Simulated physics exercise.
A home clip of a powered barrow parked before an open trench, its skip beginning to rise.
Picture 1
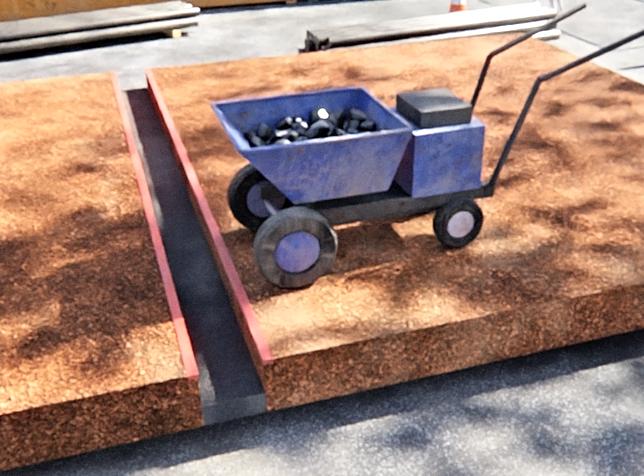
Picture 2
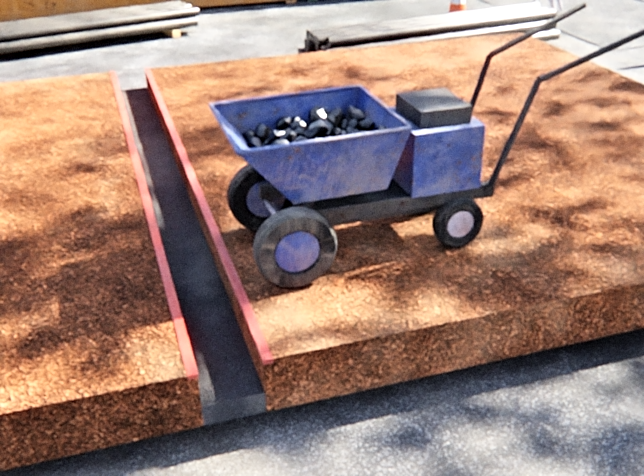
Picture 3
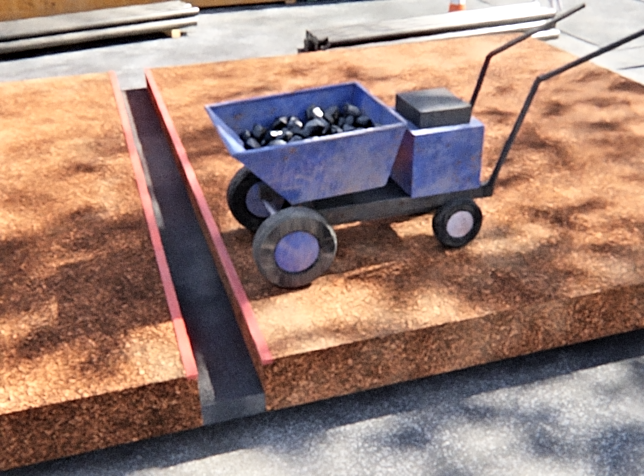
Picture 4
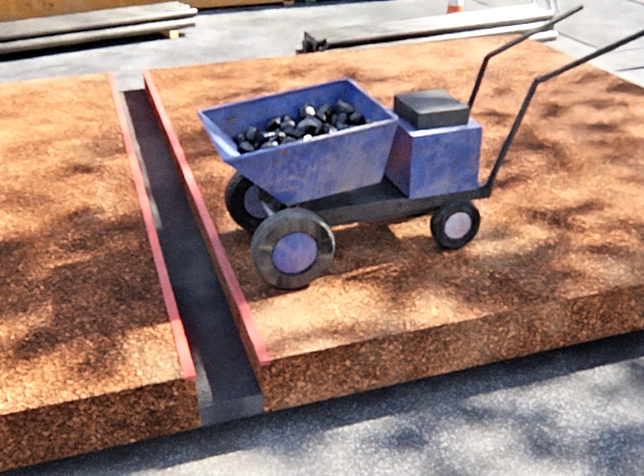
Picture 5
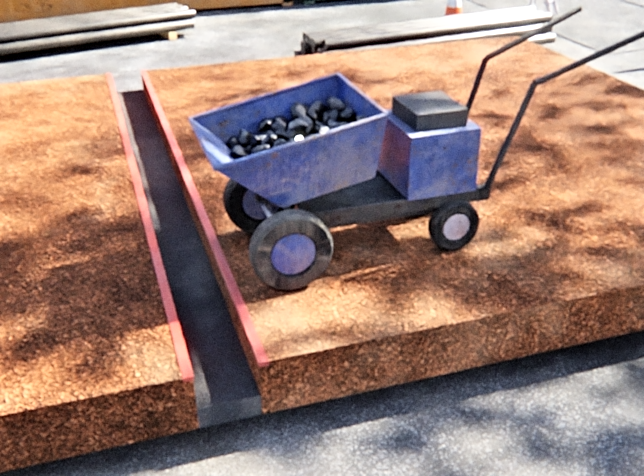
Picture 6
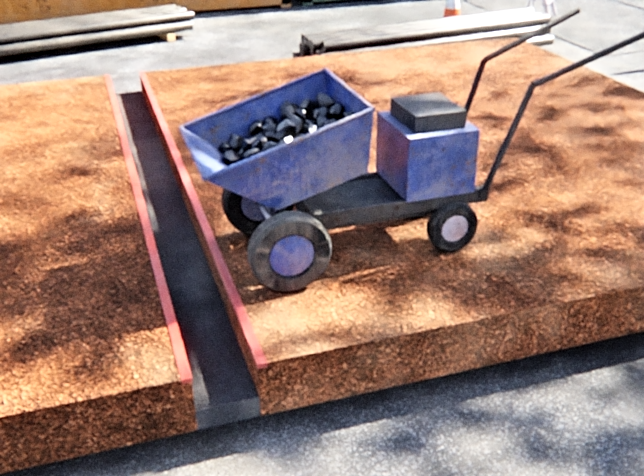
Blue skip of a small powered barrow, loaded with black lumps, tilting gradually forward to the left beside a narrow open trench.
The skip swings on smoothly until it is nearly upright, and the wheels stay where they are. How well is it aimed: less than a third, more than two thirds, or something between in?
The trench takes less than a third.
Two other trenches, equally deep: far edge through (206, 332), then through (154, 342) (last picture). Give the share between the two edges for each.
Near 0 % and 30 %.
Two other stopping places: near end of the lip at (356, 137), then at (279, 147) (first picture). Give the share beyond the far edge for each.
In turn 0 and 20 in a hundred.
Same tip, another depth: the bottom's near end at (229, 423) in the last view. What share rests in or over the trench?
About 0 per cent.
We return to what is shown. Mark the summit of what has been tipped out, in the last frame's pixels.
Close to (134, 265).
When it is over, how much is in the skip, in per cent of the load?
Some 35 per cent.
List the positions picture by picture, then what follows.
Lip of the skip near (241, 152), level; top of the load near (327, 132), lumps of coal; first edge of the trench near (252, 320); far edge near (182, 334), the trench under half as wide as the skip, and about half as deep as wide, in the first frame.
Lip of the skip near (239, 153), level; top of the load near (326, 131), in the second frame.
Lip of the skip near (234, 156), tipped barely; top of the load near (322, 129), in the third frame.
Lip of the skip near (225, 161), tipped a little; top of the load near (324, 134), in the fourth frame.
Lip of the skip near (216, 169), tipped a little; top of the load near (315, 132), in the fifth frame.
Lip of the skip near (205, 179), tipped clearly; top of the load near (313, 126); first edge of the trench near (246, 324); far edge near (176, 338), in the sixth frame.
Shortly afterwards, skip tipped steeply; the whole lot in the skip.
Next, skip tipped right over; the bulk in the skip; near a quarter beyond it.
Some moments later, skip tipped right over; near a third in the skip; only a few in or heaped over the trench; near two thirds beyond it.
In the end, skip tipped right over; near a third in the skip; only a few in or heaped over the trench; near two thirds beyond it.
